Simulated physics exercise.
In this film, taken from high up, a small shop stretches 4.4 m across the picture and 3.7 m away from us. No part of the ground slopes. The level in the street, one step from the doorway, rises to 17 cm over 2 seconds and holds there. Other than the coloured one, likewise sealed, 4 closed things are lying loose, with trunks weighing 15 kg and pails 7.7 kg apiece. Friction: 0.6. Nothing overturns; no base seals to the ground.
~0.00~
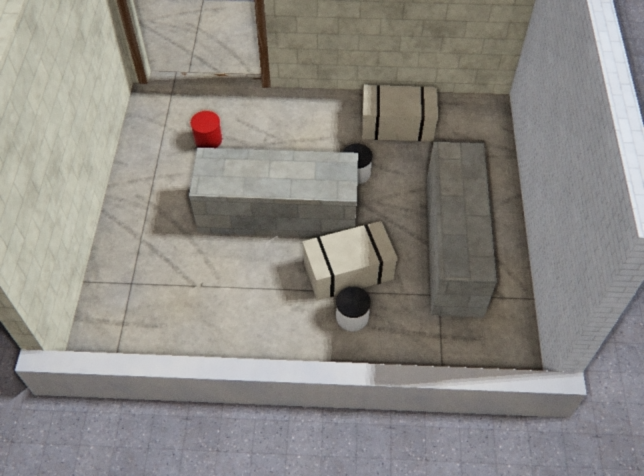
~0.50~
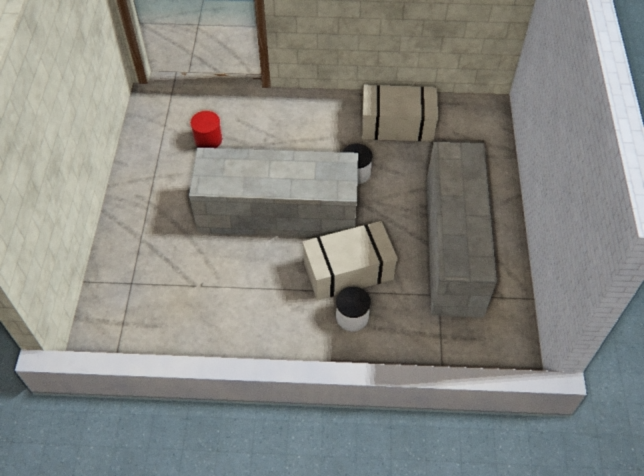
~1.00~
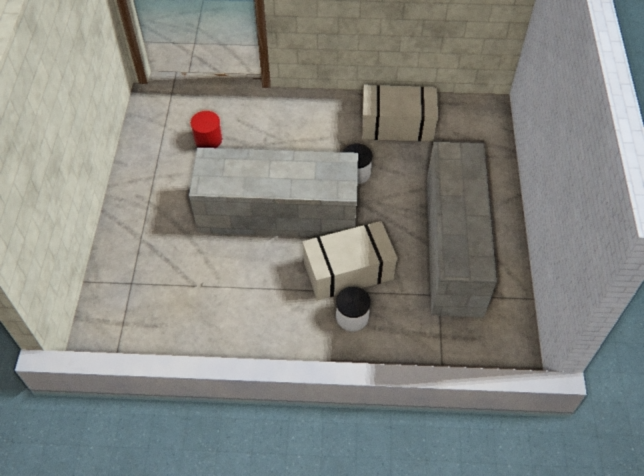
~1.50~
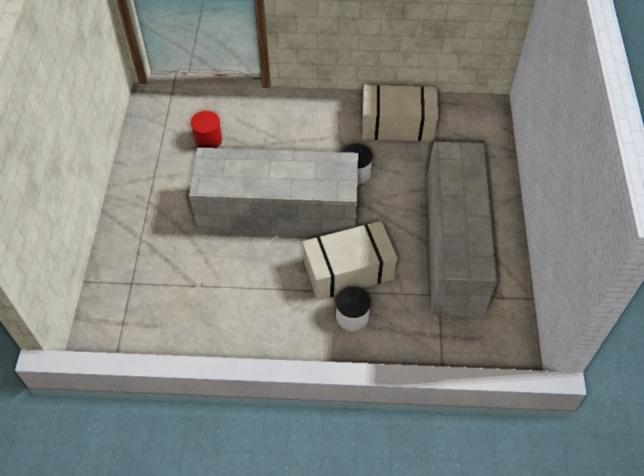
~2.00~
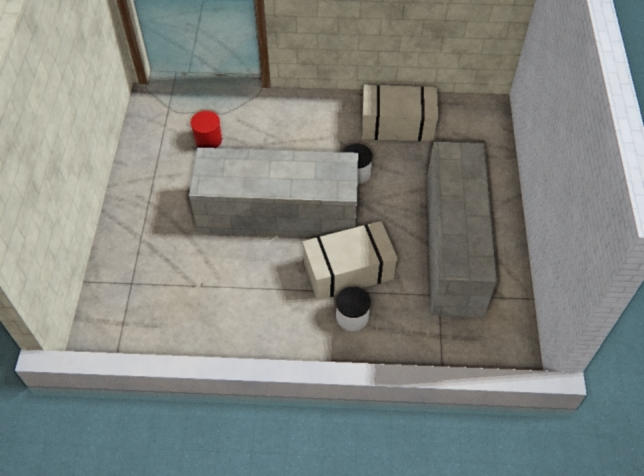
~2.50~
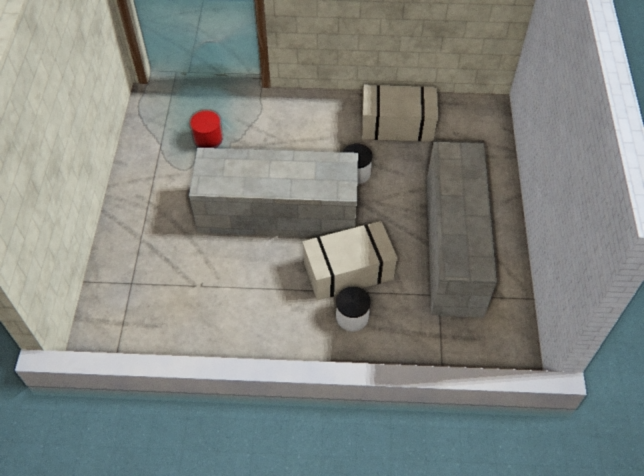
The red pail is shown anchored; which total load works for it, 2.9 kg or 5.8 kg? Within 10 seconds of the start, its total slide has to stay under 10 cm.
The heavier option is still too light.
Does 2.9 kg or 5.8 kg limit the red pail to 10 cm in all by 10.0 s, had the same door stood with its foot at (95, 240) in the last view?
So neither mass does it.
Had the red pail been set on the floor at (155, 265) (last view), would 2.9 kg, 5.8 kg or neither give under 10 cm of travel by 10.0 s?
Looking at the loads, neither keeps it.
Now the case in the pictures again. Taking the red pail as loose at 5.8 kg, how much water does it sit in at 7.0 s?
Depth: Approx. 5 cm.
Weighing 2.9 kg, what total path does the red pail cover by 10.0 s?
Close to 450 centimetres all told.
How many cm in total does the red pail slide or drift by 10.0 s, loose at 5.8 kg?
400 cm or so in all.
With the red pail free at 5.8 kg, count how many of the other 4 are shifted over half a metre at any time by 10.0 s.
0 in all.
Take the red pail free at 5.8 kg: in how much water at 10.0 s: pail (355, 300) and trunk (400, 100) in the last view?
Some 8 cm at the first, some 4 cm at the second.
After 3.5 s the red pail would be 56 cm from its start with 2.9 kg and 50 cm from its start with 5.8 kg; 7 cm of water round it then.
After 4.5 s the red pail would be 73 cm from its start with 2.9 kg and 49 cm from its start with 5.8 kg; 9 cm of water round it then.
After 7.0 s the red pail would be 149 cm from its start with 2.9 kg and 185 cm from its start with 5.8 kg; 5 cm of water round it then.
After 10.0 s the red pail would be 81 cm from its start with 2.9 kg and 261 cm from its start with 5.8 kg; 7 cm of water round it then.
